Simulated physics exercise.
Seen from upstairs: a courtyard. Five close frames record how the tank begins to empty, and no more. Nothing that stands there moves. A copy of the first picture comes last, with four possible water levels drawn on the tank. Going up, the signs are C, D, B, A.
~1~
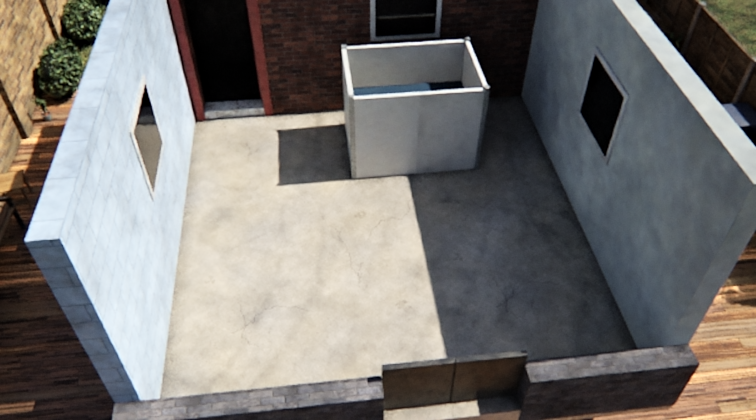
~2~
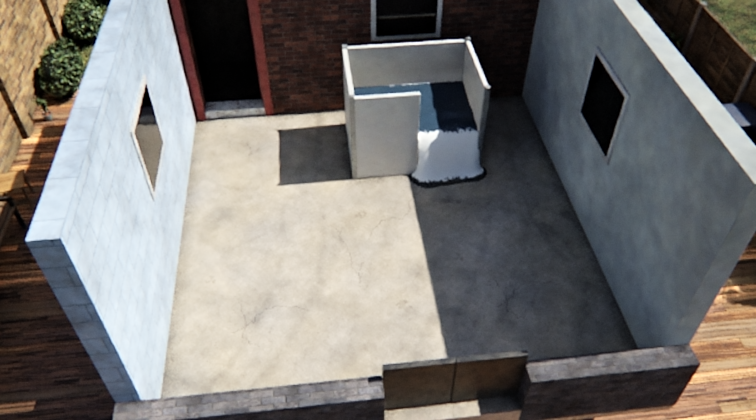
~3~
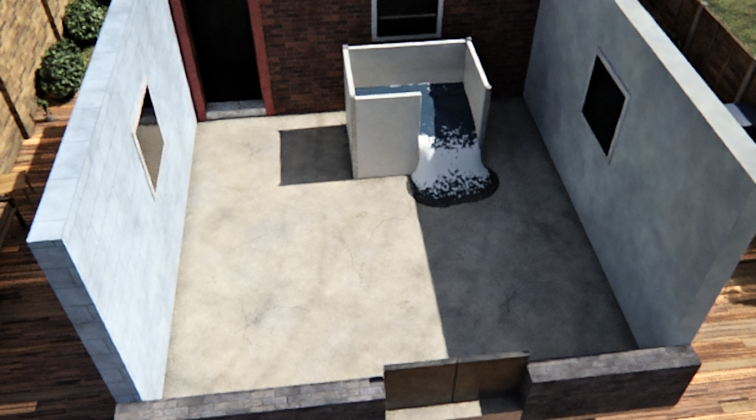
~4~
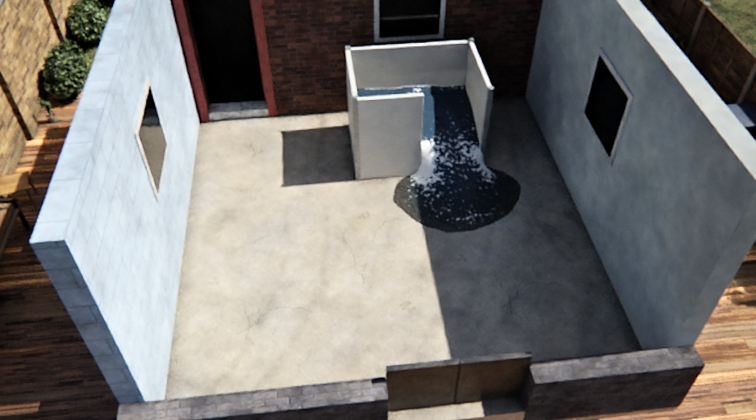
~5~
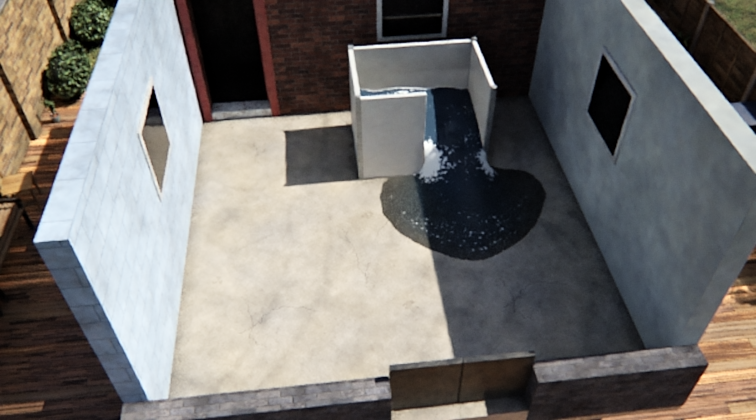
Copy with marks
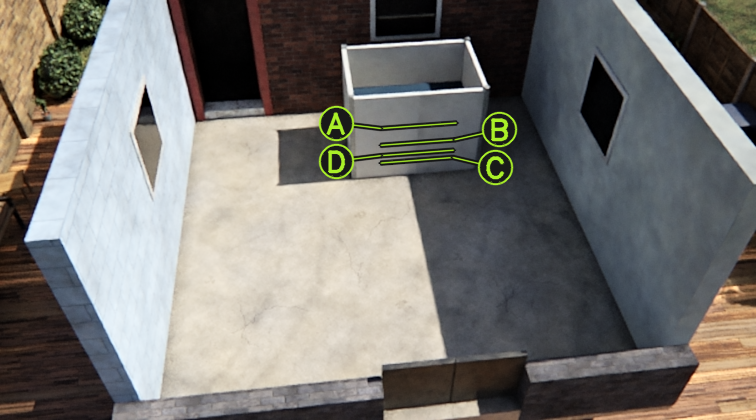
The clip opens on a walled patio seen from above, with a pale tank of still water near the brick wall. Part of the tank's front disappears and water pours out through the gap, foaming white. A dark, rounded puddle then spreads steadily wider across the concrete.
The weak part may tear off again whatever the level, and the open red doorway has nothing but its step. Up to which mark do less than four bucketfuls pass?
Go for A.
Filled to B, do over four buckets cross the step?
No, not at all.
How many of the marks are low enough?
All four.
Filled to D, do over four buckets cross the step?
No.
On the marked copy, A at (418, 125); B at (418, 142); C at (417, 160); D at (417, 152); from the bottom up C, D, B, A.
If A is chosen, a bucket or two gets in.
If B is chosen, nothing gets over.
If C is chosen, nothing gets over.
If D is chosen, nothing gets over.
